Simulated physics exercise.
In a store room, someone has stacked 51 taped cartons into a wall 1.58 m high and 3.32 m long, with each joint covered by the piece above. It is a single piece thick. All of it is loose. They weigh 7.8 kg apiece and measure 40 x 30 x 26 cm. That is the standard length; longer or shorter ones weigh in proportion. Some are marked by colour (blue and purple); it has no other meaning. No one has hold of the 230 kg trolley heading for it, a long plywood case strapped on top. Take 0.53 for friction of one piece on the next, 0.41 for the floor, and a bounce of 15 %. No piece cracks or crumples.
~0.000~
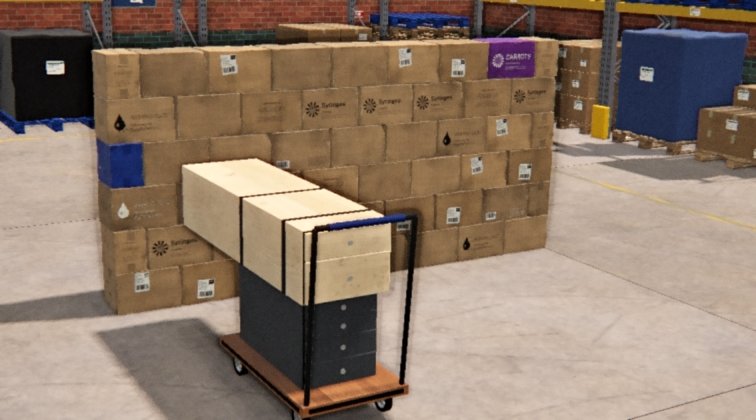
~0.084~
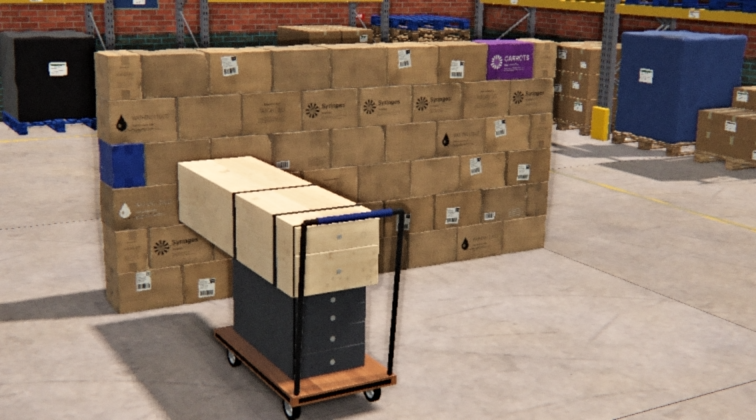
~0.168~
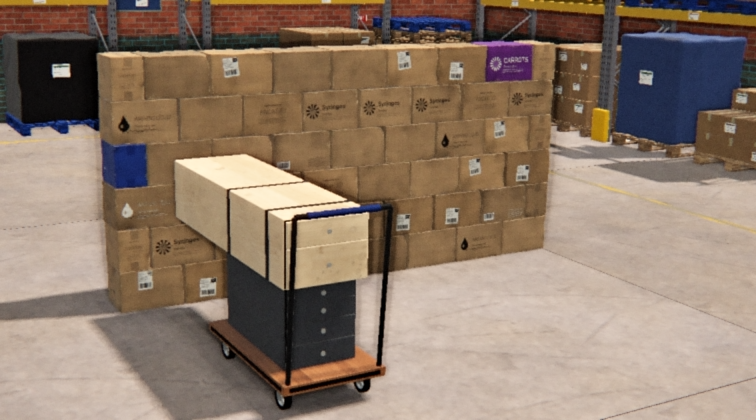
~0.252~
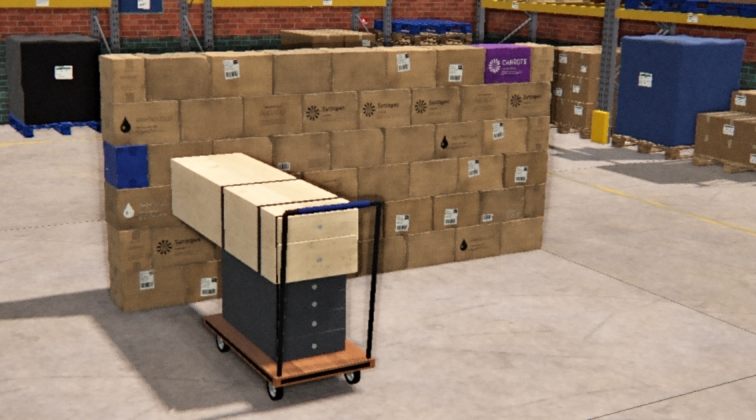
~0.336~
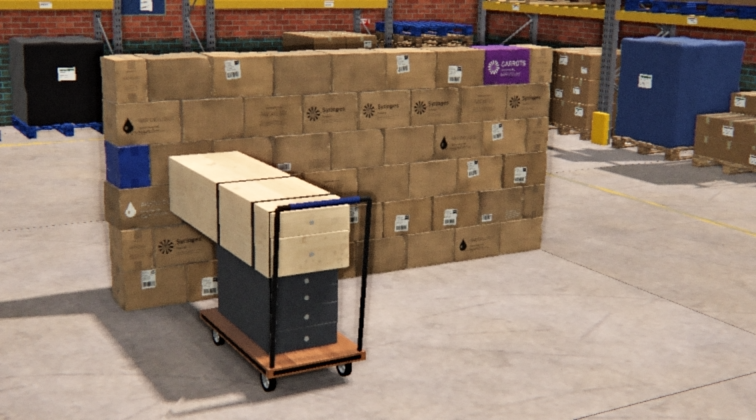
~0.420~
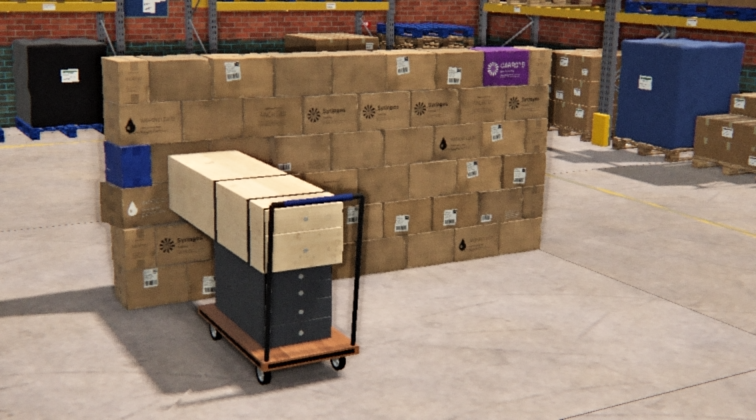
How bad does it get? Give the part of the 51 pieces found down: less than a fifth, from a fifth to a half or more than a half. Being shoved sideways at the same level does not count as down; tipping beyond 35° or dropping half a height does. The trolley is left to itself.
Ending down: Between a fifth and a half.
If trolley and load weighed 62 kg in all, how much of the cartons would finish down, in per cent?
In that case about 0 per cent.
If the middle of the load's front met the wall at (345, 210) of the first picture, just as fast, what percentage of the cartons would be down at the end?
Then about 0 per cent.
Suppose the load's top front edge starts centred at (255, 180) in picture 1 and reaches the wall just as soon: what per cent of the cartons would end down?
Then about 30 per cent.
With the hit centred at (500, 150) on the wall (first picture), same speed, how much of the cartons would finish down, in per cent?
Then about 20 per cent.
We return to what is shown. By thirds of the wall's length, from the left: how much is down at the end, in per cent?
In per cent: Left 90, middle 30, right 0.
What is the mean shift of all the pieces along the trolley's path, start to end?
Some 50 cm on average.
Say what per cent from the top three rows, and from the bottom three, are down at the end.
From the top 50, from the bottom 30 per cent.
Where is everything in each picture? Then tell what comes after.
In the first picture (each place is the centre of the face we see best; the camera moves round a little), load (186, 185) 34 cm short of the wall; purple carton (513, 60); blue carton (127, 166); all as stacked.
Load (181, 182) 24 cm short of the wall; purple carton (512, 61), in the second picture.
Load (178, 179) 15 cm short of the wall; blue carton (131, 167), in the third picture.
Load (174, 177) 6 cm short of the wall; blue carton (133, 168), in the fourth picture.
Load (172, 175) 22 mm into the wall's line; blue carton (135, 167); 3 have shifted, in the fifth picture.
Load (171, 173) 9 cm into the wall's line; blue carton (137, 167) moved 25 mm; purple carton (508, 68); 8 have shifted, in the sixth picture.
By 1.08 s, load 26 cm past the wall's line, still rolling; none of the 51 cartons down, 21 disturbed; blue carton tilted 13°.
By 1.68 s, load 30 cm past the wall's line, stopped; 15 of the 51 cartons down; blue carton tilted 44°, 19 cm lower.
By 2.12 s, load 30 cm past the wall's line, stopped; 21 of the 51 cartons down; blue carton on its side.
When it is over (3.2 s), load 30 cm past the wall's line, stopped; 21 of the 51 cartons down; blue carton on its side; purple carton unmoved. That is 41 per cent. In pixels of the last frame, middles, blue carton near (73, 234), purple carton near (496, 66).
